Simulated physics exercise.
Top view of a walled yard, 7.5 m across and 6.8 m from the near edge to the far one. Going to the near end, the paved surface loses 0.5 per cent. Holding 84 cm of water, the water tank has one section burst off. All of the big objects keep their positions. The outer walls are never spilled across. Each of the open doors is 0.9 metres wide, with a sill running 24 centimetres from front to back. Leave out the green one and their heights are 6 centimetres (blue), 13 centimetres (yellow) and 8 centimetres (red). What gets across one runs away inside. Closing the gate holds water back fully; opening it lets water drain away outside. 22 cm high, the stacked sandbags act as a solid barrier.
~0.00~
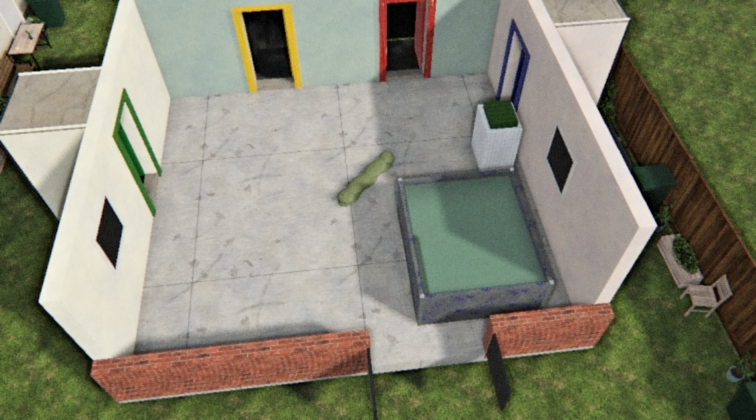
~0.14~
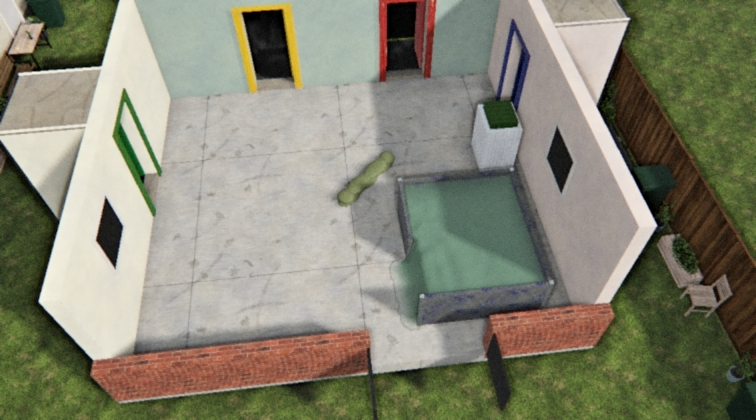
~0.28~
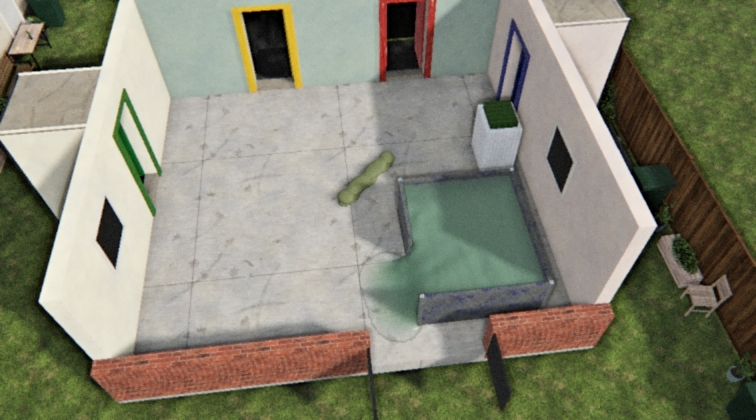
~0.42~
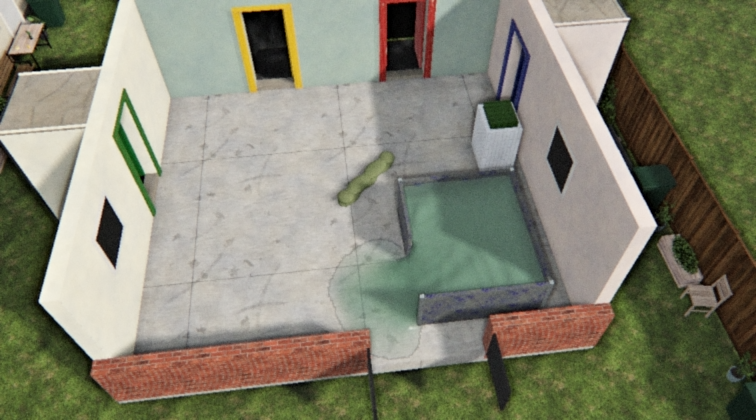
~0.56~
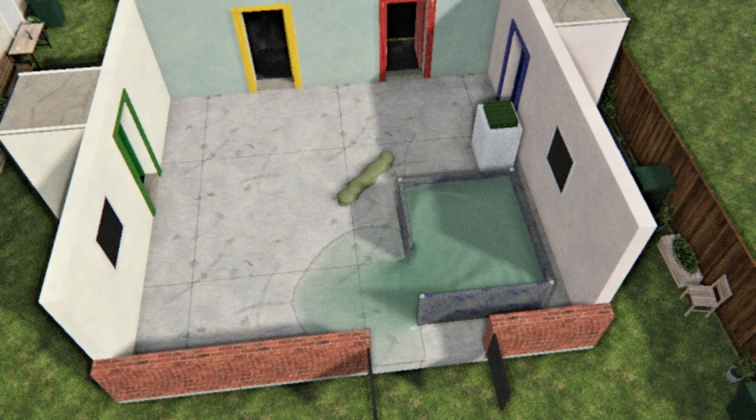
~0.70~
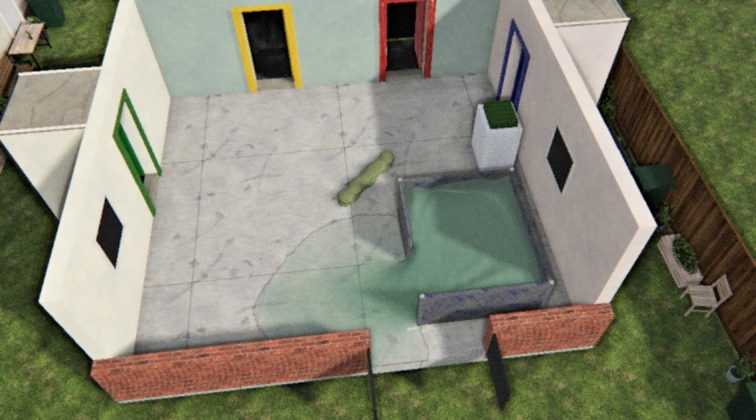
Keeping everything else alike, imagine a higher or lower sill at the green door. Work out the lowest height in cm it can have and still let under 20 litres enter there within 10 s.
The lowest such height is roughly 10.5 cm.
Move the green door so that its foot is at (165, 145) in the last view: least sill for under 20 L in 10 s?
It needs about 10.5 cm.
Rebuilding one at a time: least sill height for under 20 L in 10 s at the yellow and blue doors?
Roughly 11.0 cm for the yellow door and roughly 11.0 cm for the blue door.
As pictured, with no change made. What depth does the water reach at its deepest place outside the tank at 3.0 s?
Up to some 40 centimetres, I'd say.
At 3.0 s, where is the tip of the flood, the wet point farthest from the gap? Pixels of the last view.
The farthest wet point sits near (167, 129).
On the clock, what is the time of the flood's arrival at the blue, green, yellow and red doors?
Blue at 7.5 s, green at 2.2 s, yellow at 4.5 s and red at 5.5 s.
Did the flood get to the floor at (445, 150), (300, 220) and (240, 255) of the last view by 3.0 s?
1: Unwetted; 2: Awash; 3: Awash.
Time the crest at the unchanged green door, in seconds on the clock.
3.2 s.
After 1.4 s water covers 30 % of the floor, deepest (47 cm) near (409, 299); it has not reached the green door.
After 3.0 s water covers 40 % of the floor, deepest (40 cm) near (131, 379); 18 cm at the green door, 1 litre in over its 13 cm sill.
After 10.0 s water covers 90 % of the floor, deepest (16 cm) near (464, 109); 7 cm at the green door, 8 litres in over its 13 cm sill.
At the green door as built, the water arrived by 2.3 s and peaked near 18 cm at 3.2 s.
Run again over the same 10 s with other heights there, 27 litres in over 9.5 cm, 10 litres over 12.5 cm. The limit of 20 litres is kept from about 10.5 cm up.
